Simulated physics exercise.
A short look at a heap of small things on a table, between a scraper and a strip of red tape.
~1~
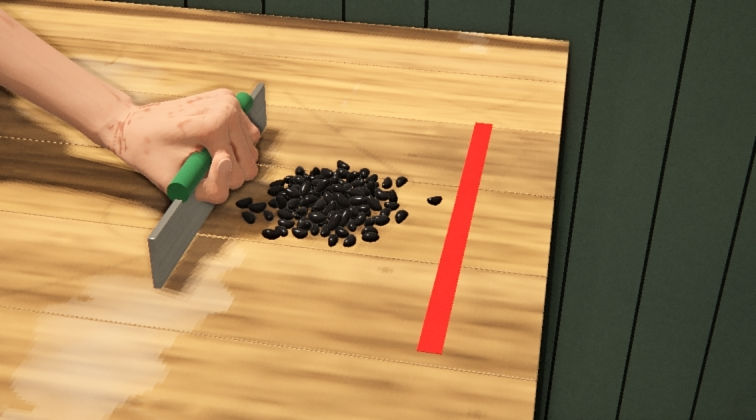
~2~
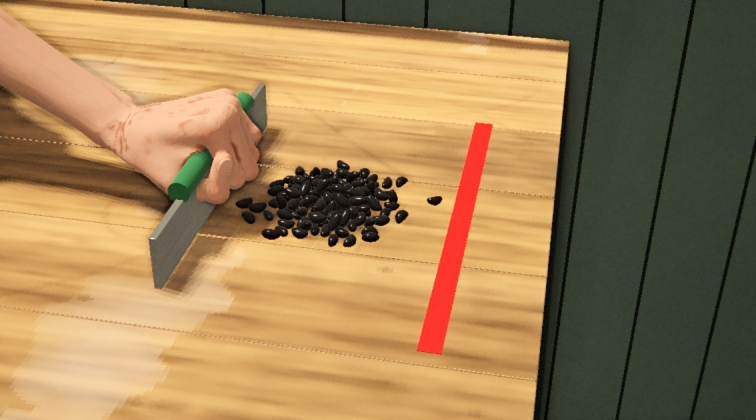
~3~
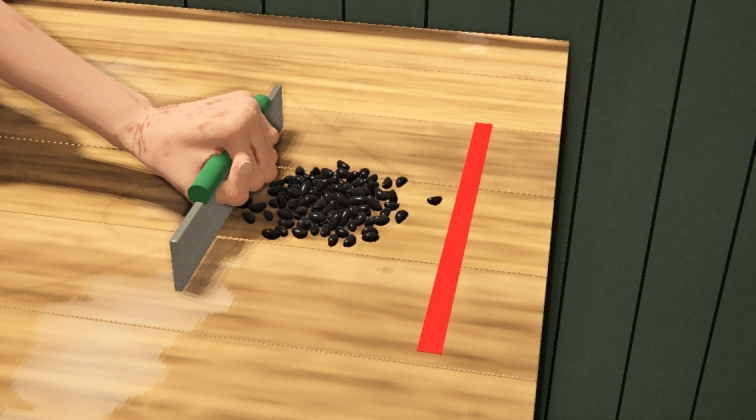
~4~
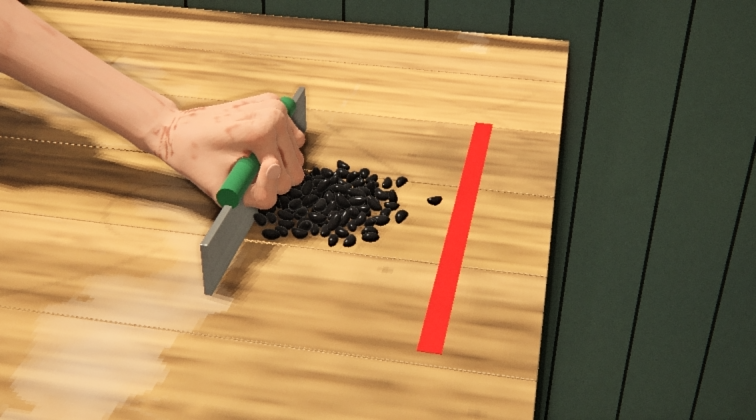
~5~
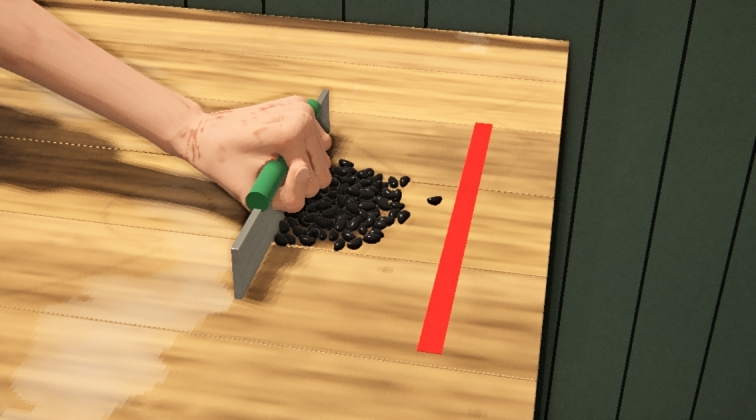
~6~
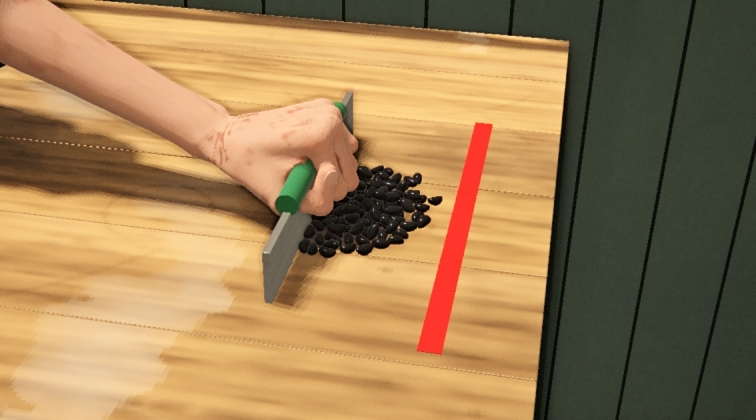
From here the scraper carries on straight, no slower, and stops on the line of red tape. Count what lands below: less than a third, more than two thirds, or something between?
It pushes under a third off the end.
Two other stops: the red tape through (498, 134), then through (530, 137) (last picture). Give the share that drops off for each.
About 40 and 80 per cent.
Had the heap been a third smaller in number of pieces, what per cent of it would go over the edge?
It comes to 10 per cent or so.
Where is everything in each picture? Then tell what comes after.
Scraper at (164, 247), at rest; red tape at (482, 133), about a palm's width from the edge; edge at (551, 235); the heap at (331, 201), black beans, in the first frame.
Scraper at (165, 247), at rest, in the second frame.
Scraper at (185, 250); the heap at (331, 201), in the third frame.
Scraper at (215, 254), in the fourth frame.
Scraper at (245, 257); the heap at (342, 202), about two thirds pushed along, in the fifth frame.
Scraper at (275, 261); red tape at (482, 133); edge at (551, 235); the heap at (369, 205), nearly all pushed along, in the sixth frame.
Soon after the last picture, scraper still moving, near (397, 170); heap all on the table, its front near (502, 208).
A little later, scraper stopped at the red tape; heap a small part over the edge.
Later still, scraper stopped at the red tape; heap about a quarter over the edge.
At rest, scraper stopped at the red tape; heap about a quarter over the edge.
